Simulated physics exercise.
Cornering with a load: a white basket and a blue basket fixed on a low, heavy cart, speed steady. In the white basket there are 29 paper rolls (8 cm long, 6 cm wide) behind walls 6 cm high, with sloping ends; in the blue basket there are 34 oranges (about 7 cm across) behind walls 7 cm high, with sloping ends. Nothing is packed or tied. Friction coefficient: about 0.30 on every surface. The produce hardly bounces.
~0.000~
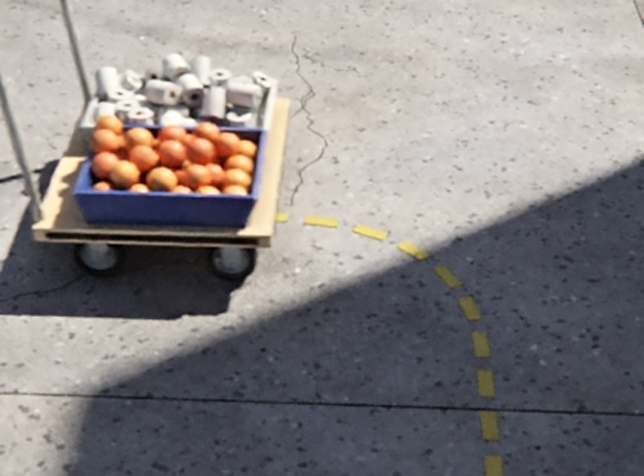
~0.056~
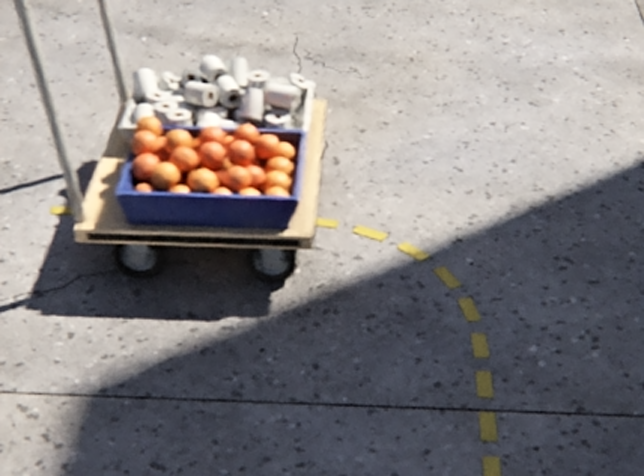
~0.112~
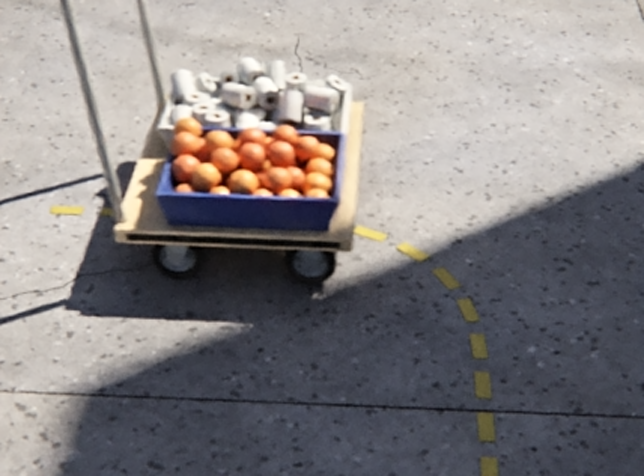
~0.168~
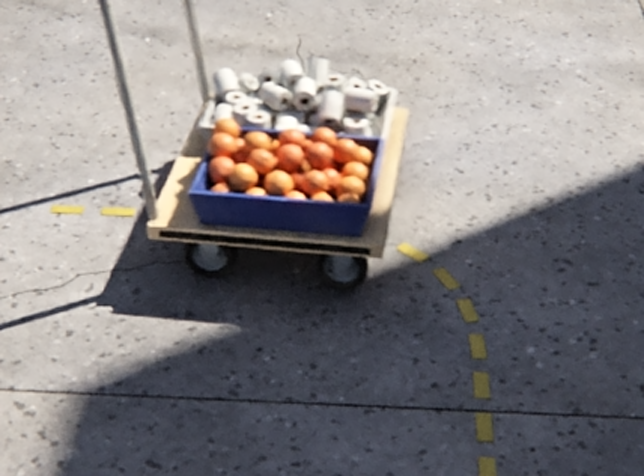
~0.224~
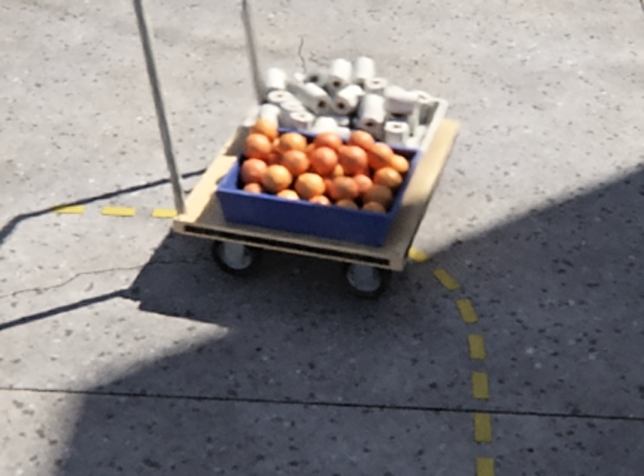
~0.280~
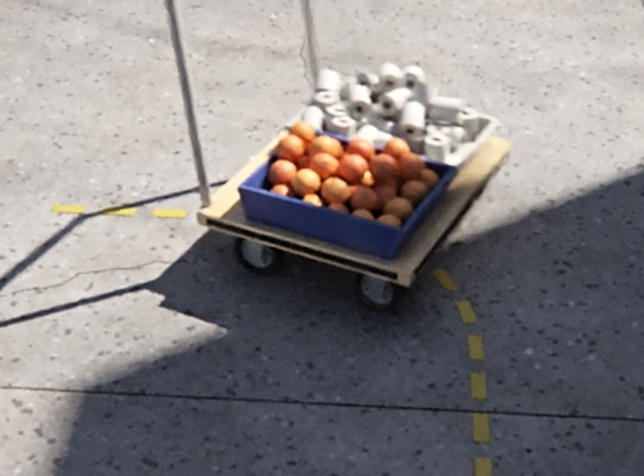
A flat cart carrying a blue basket of oranges and a white basket of paper rolls rolled right along a yellow dashed line, then began turning toward the viewer as the line curved.
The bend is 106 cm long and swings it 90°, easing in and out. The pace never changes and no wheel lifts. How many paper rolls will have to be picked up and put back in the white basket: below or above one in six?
The white basket loses more than one in six of its paper rolls.
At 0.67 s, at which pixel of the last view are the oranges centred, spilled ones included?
Around (439, 305).
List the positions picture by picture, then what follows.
In the first picture (places track the rim corner closest to us here), white basket (its farthest corner) (104, 76); blue basket (253, 196); heading changed by 0°, 0 cm rolled; all still inside.
In the second picture, white basket (141, 77); blue basket (295, 198); heading changed by 0°, 10 cm rolled.
In the third picture, white basket (178, 78); blue basket (335, 200); heading changed by 0°, 20 cm rolled.
In the fourth picture, white basket (224, 77); blue basket (367, 206); heading changed by 5°, 31 cm rolled.
In the fifth picture, white basket (277, 78); blue basket (389, 216); heading changed by 12°, 41 cm rolled; 1 out, the lowest roll at (362, 75).
In the sixth picture, white basket (336, 81); blue basket (400, 230); heading changed by 23°, 51 cm rolled; 1 out, the lowest roll at (412, 80).
After 0.38 s, the white basket is down by 4 of 29 and the blue basket has all 34.
After 0.50 s, the white basket is down by 7 of 29 and the blue basket has all 34.
After 0.67 s, the white basket is down by 10 of 29 and the blue basket is down by 1 of 34.
Final count (at 1.12 s), the white basket is down by 10 of 29 and the blue basket is down by 2 of 34. Asked share, 10 of 29, 34 per cent.
